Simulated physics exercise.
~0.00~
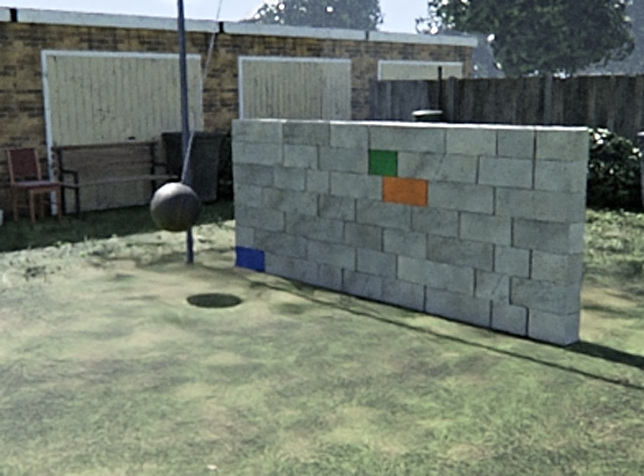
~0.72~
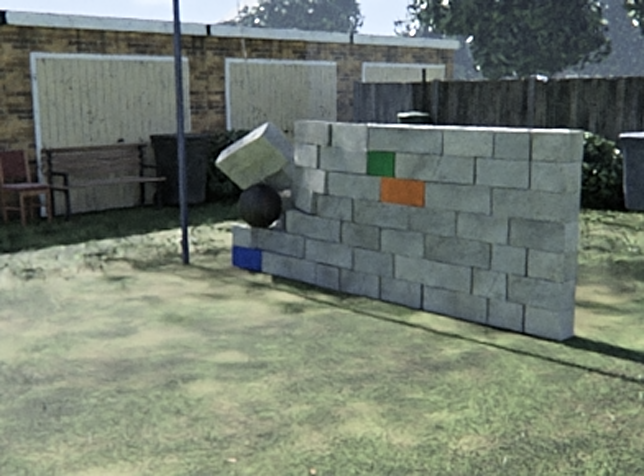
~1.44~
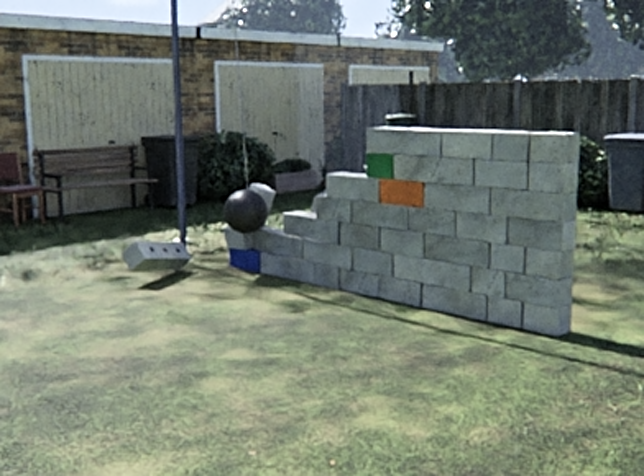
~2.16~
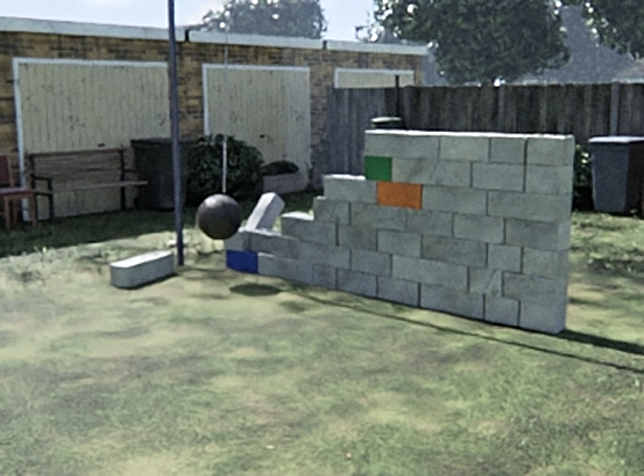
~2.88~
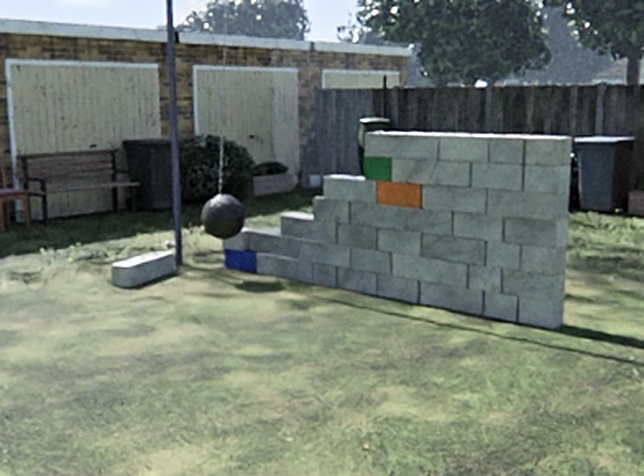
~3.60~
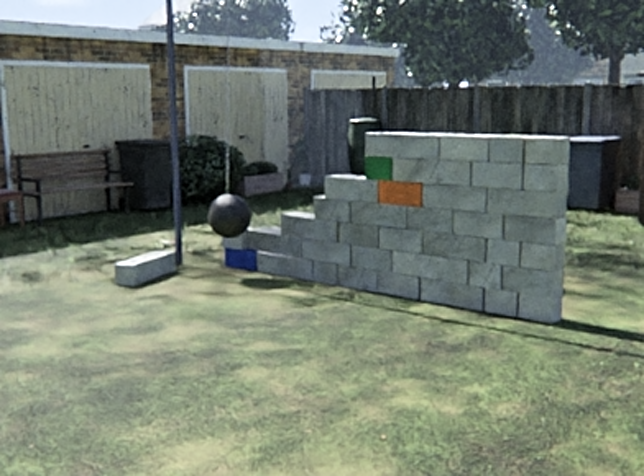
An iron ball hanging on a line swings right into the left end of a concrete block wall in a yard, knocking upper blocks loose, then swings back and hangs nearly still beside the stepped remains, with the blue, orange and green blocks still in place.
